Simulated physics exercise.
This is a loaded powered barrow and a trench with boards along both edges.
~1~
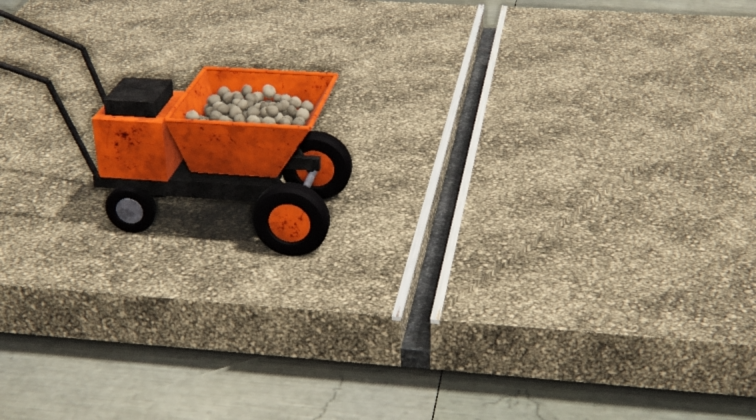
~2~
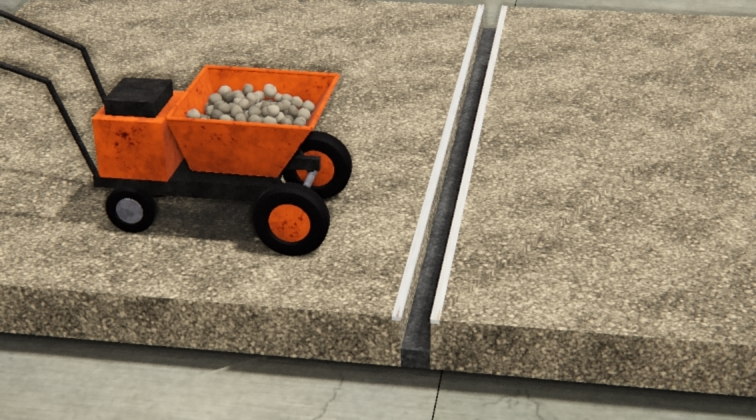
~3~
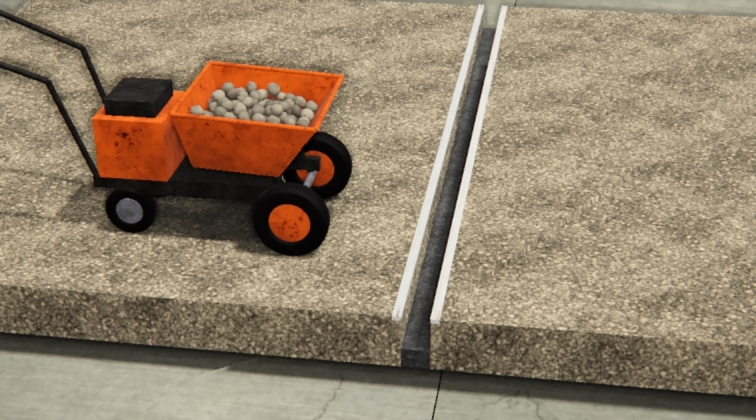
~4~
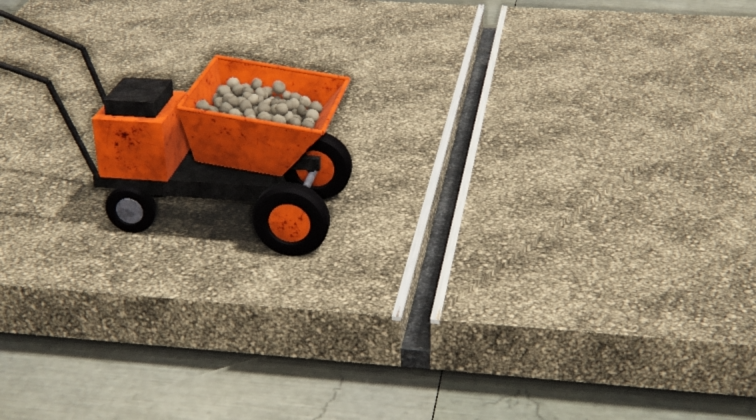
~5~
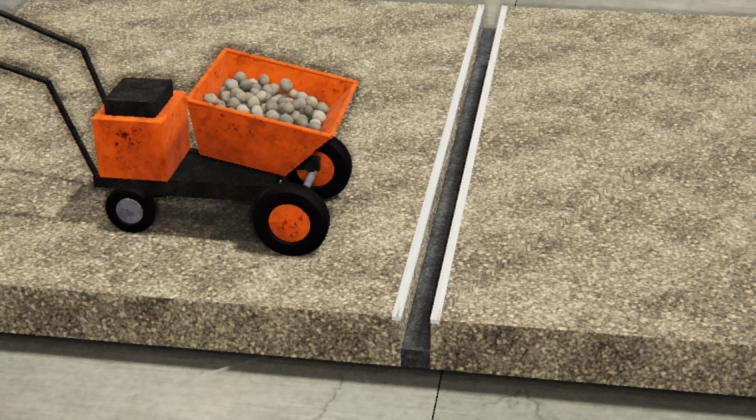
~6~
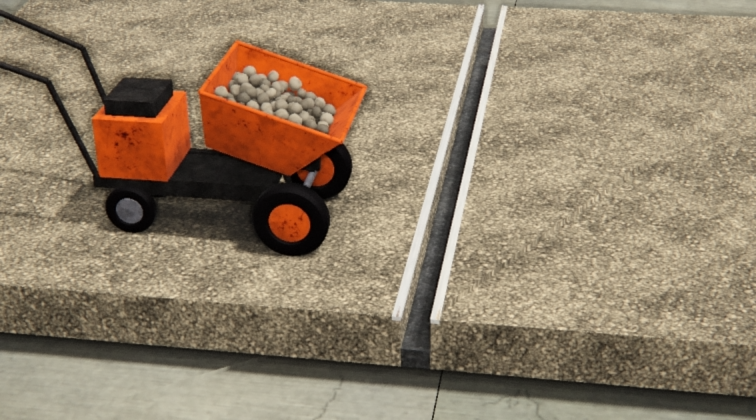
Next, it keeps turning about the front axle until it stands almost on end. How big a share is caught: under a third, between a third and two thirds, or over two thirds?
The trench ends with between a third and two thirds of it.
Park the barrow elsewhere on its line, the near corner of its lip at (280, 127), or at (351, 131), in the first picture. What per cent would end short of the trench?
The first gives 40 %, the second 0 %.
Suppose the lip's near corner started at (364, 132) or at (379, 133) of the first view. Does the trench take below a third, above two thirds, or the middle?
The first try: Under a third. The second: Under a third.
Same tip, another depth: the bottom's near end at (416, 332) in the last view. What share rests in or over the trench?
It comes to 40 per cent or so.
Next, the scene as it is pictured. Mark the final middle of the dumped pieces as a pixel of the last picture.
Close to (442, 230).
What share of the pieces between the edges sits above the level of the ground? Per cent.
It comes to 30 per cent or so.
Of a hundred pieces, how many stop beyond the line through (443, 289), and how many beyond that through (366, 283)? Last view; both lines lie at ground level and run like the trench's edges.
In turn 30 and 100 in a hundred.
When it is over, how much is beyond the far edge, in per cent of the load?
Near 30 %.
Just after the last frame, skip tipped steeply; every one in the skip.
A moment on, skip tipped right over; the larger part in the skip; just a few short of the trench; about a tenth in or heaped over the trench; just a few beyond it; about a tenth falling.
Further on, skip tipped right over; about a tenth in the skip; about a tenth short of the trench; roughly half in or heaped over the trench; roughly a quarter beyond it.
When it is over, skip tipped right over; about a tenth short of the trench; roughly half in or heaped over the trench; roughly a third beyond it.
